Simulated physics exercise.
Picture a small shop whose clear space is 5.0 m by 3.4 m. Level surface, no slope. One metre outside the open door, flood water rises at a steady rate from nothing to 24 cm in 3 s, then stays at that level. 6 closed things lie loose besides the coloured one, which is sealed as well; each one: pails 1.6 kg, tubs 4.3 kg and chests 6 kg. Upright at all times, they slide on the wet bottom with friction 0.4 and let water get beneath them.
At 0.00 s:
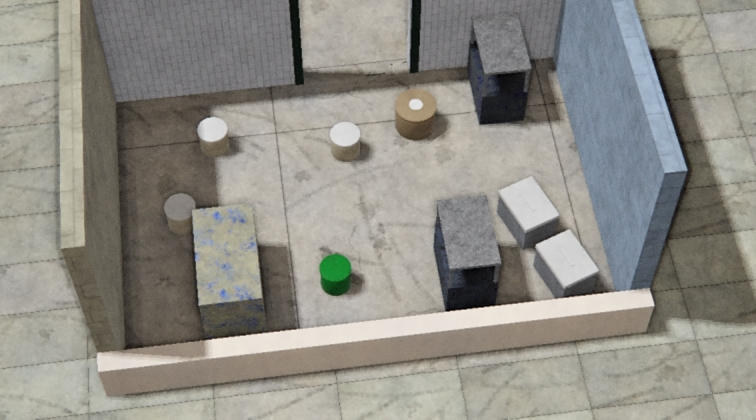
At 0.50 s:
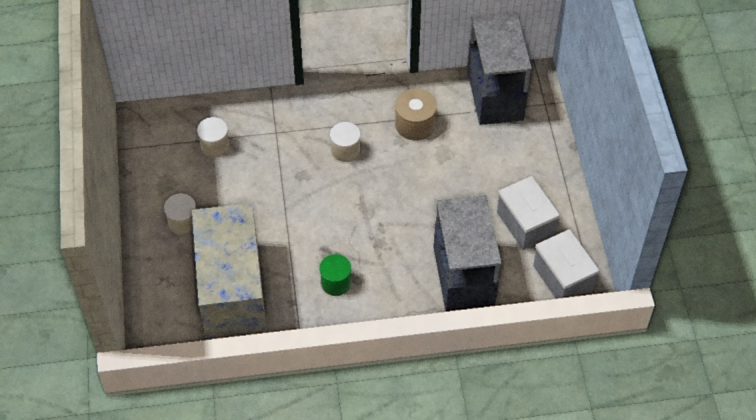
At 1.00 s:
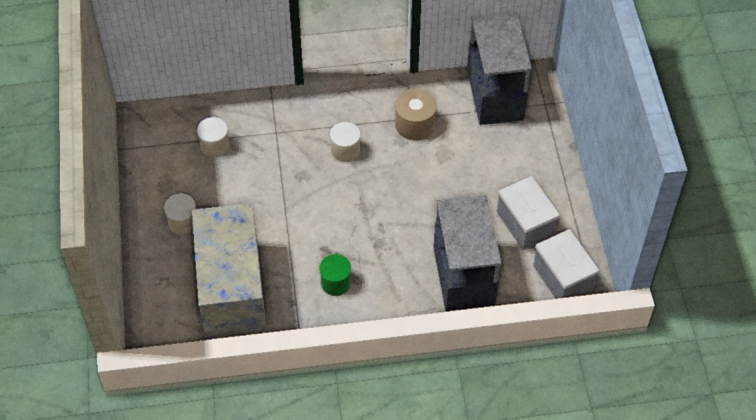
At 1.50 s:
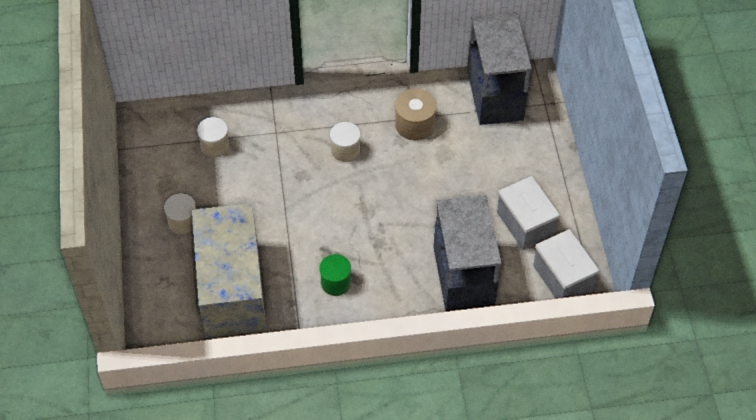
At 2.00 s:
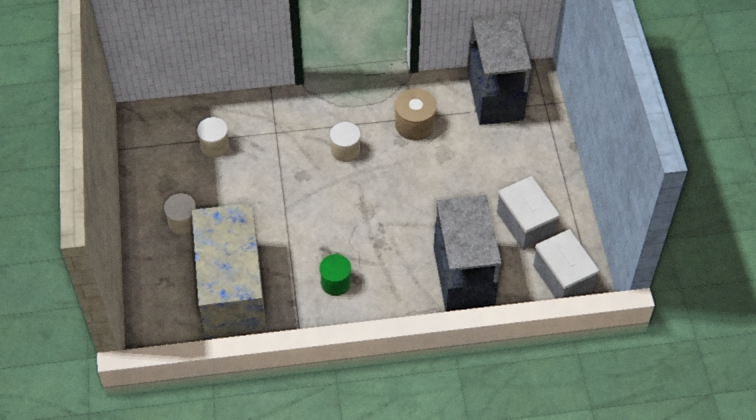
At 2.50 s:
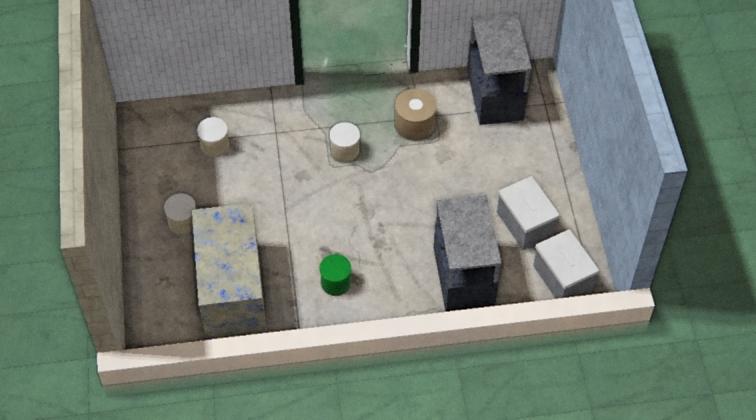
In this clip, green-tinted water covers the paving around a small walled room, then shows in the doorway and spreads a short way across the floor inside, while the green pail, pale tubs and blocks stay still.
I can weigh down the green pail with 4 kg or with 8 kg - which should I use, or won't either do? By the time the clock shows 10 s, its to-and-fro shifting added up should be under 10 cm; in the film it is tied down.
Go with neither; both fall short.
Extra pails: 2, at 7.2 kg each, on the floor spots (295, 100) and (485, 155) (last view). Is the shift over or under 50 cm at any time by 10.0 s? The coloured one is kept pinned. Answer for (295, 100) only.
That one is inside the limit.
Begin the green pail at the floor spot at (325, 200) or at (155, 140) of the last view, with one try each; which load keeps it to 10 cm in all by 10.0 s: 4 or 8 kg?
Note, in order: None OK; heavier only OK.
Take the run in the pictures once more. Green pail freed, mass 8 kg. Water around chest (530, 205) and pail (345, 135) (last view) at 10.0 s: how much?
First about 10 cm, second about 14 cm.
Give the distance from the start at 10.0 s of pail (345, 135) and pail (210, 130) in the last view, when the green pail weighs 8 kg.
200 cm and 10 cm respectively.
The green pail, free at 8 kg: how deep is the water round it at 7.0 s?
Something like 13 centimetres.
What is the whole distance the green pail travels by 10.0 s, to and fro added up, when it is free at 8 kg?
Roughly 200 centimetres altogether.
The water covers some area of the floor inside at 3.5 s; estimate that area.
That flooded area is roughly 5.5 m2.
After 3.5 s the green pail would be 0 cm from its start with 4 kg and 0 cm from its start with 8 kg; 0 cm of water round it then.
After 4.5 s the green pail would be 45 cm from its start with 4 kg and 13 cm from its start with 8 kg; 5 cm of water round it then.
After 7.0 s the green pail would be 29 cm from its start with 4 kg and 60 cm from its start with 8 kg; 13 cm of water round it then.
After 10.0 s the green pail would be 59 cm from its start with 4 kg and 85 cm from its start with 8 kg; 12 cm of water round it then.
